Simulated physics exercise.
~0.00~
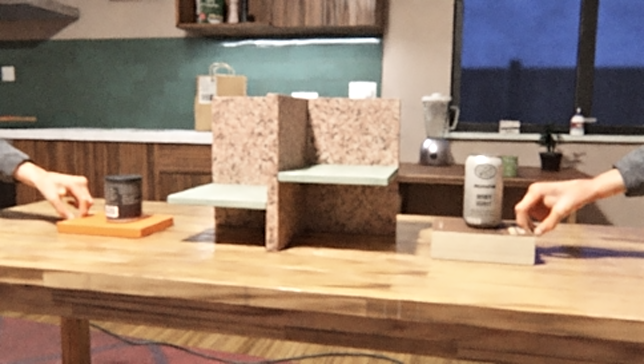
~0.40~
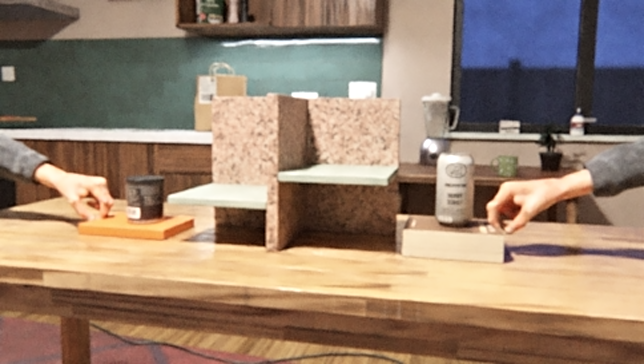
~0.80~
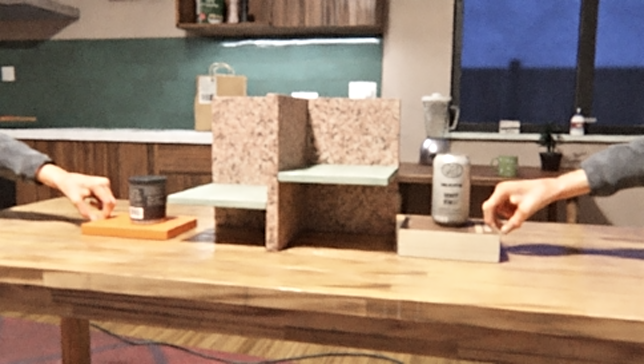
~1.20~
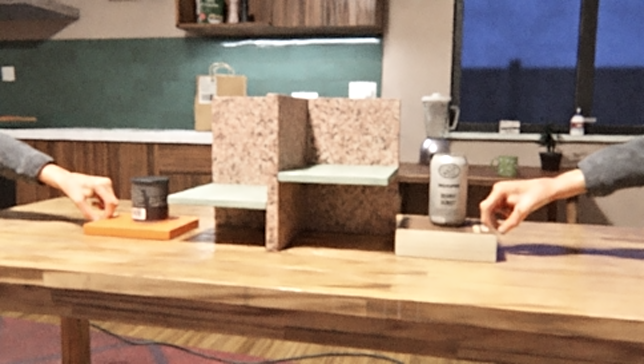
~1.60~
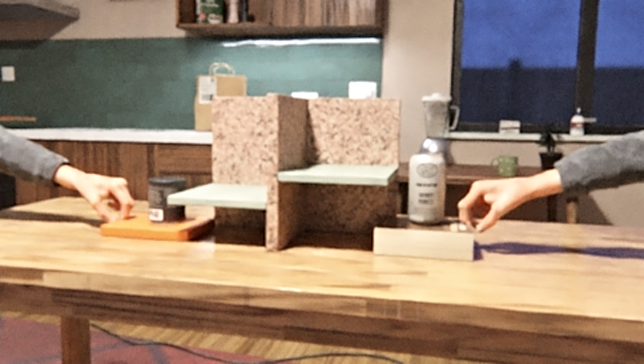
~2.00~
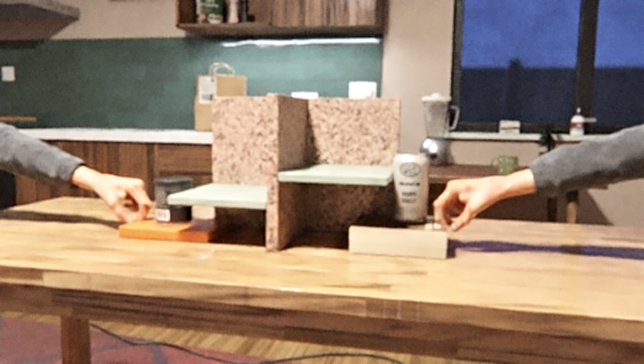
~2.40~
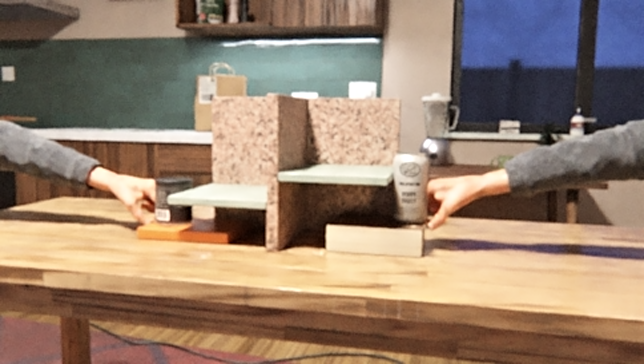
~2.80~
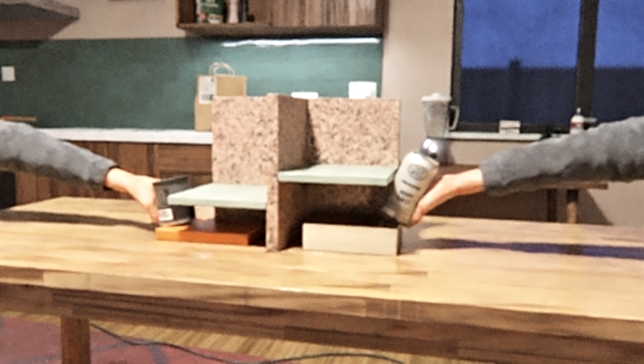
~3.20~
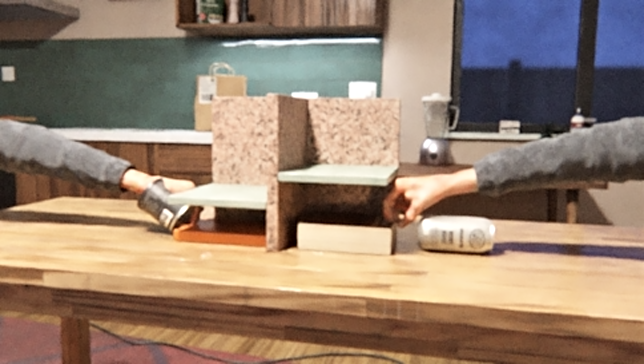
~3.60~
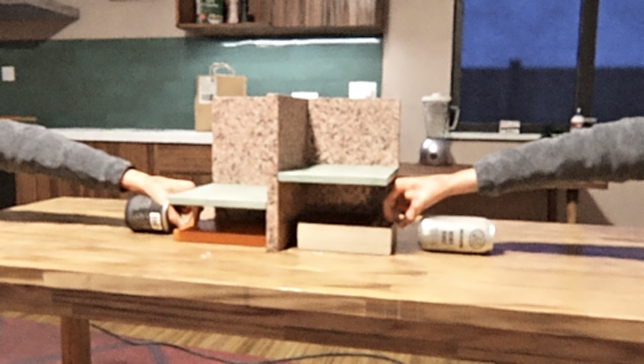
Two hands slid an orange tray carrying a black pot and a pale block carrying a white can inward under low shelves, but the can hit the shelf, tipped and fell on its side, and then the pot was knocked over backward too.
